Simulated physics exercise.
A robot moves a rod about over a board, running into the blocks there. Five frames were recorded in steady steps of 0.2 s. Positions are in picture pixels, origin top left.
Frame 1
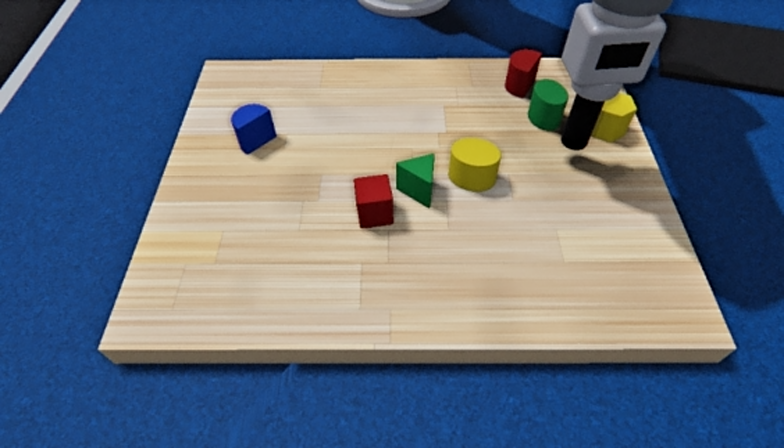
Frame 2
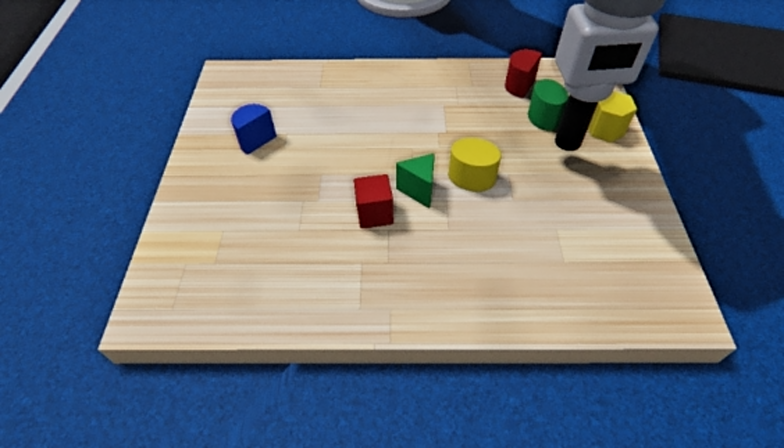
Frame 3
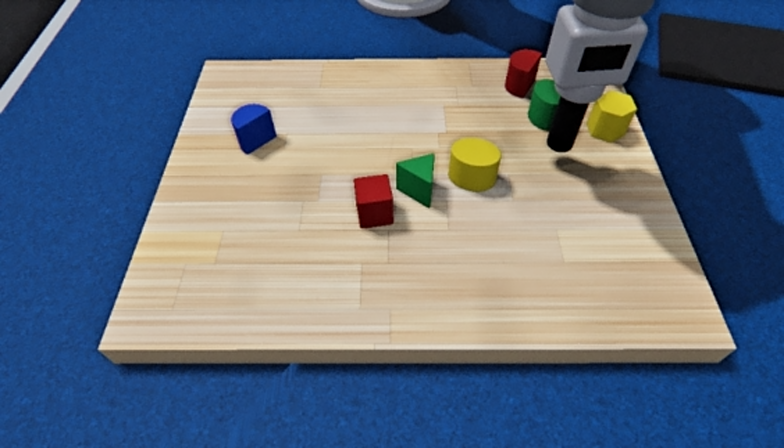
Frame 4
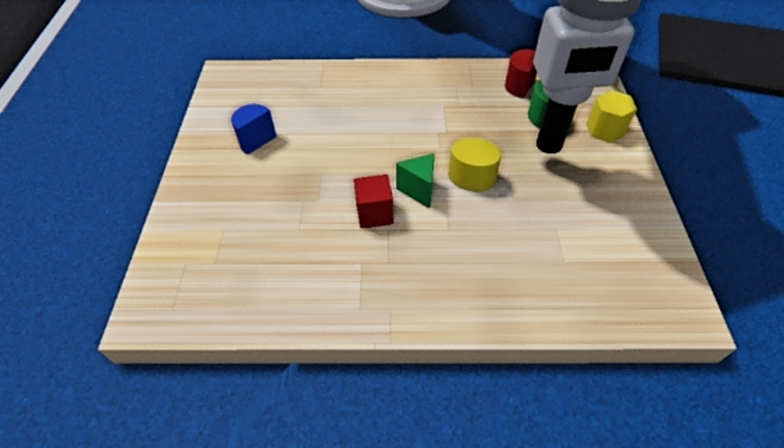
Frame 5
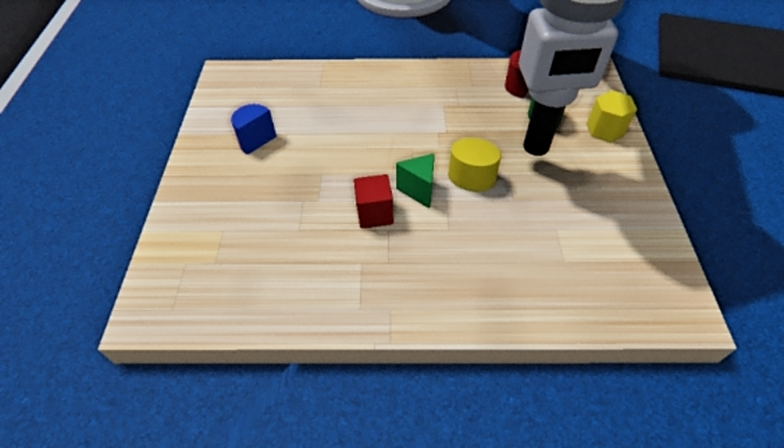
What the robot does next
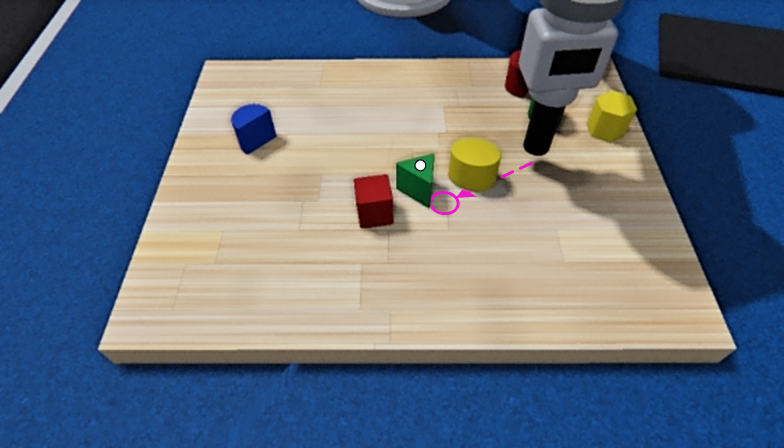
A robot arm holding a black rod slid slowly left across the upper right of a wooden board, passing in front of a green block, while the colourful blocks all stayed still.
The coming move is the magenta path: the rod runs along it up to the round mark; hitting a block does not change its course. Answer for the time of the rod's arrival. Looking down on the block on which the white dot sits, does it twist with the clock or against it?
Counterclockwise from above.
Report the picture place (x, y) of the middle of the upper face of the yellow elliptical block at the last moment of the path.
By then it is at (427, 154).
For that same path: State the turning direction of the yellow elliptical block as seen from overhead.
Clockwise, looking down.
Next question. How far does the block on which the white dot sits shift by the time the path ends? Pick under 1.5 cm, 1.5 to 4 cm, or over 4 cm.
I reckon it covers between 1.5 and 4 cm.
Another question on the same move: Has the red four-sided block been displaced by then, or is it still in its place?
Once the path is done, it remains where it sat before.
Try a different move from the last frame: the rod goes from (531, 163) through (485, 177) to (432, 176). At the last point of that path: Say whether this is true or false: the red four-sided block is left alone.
That claim is false.
Path on the board, straight from (531, 163) to (444, 203); the dot is on the green triangular piece.
The first path, step by step. One third of the way, rod (507, 160); yellow elliptical block (472, 152).
Two thirds of the way, rod (477, 174); green triangular piece (414, 164), turned 30° anticlockwise; yellow elliptical block (444, 154), turned 45° clockwise.
At the end, rod (446, 187); red four-sided block in place; green triangular piece (394, 165), turned 25° anticlockwise; yellow elliptical block (427, 154), turned 90° clockwise; green elliptical block in place.
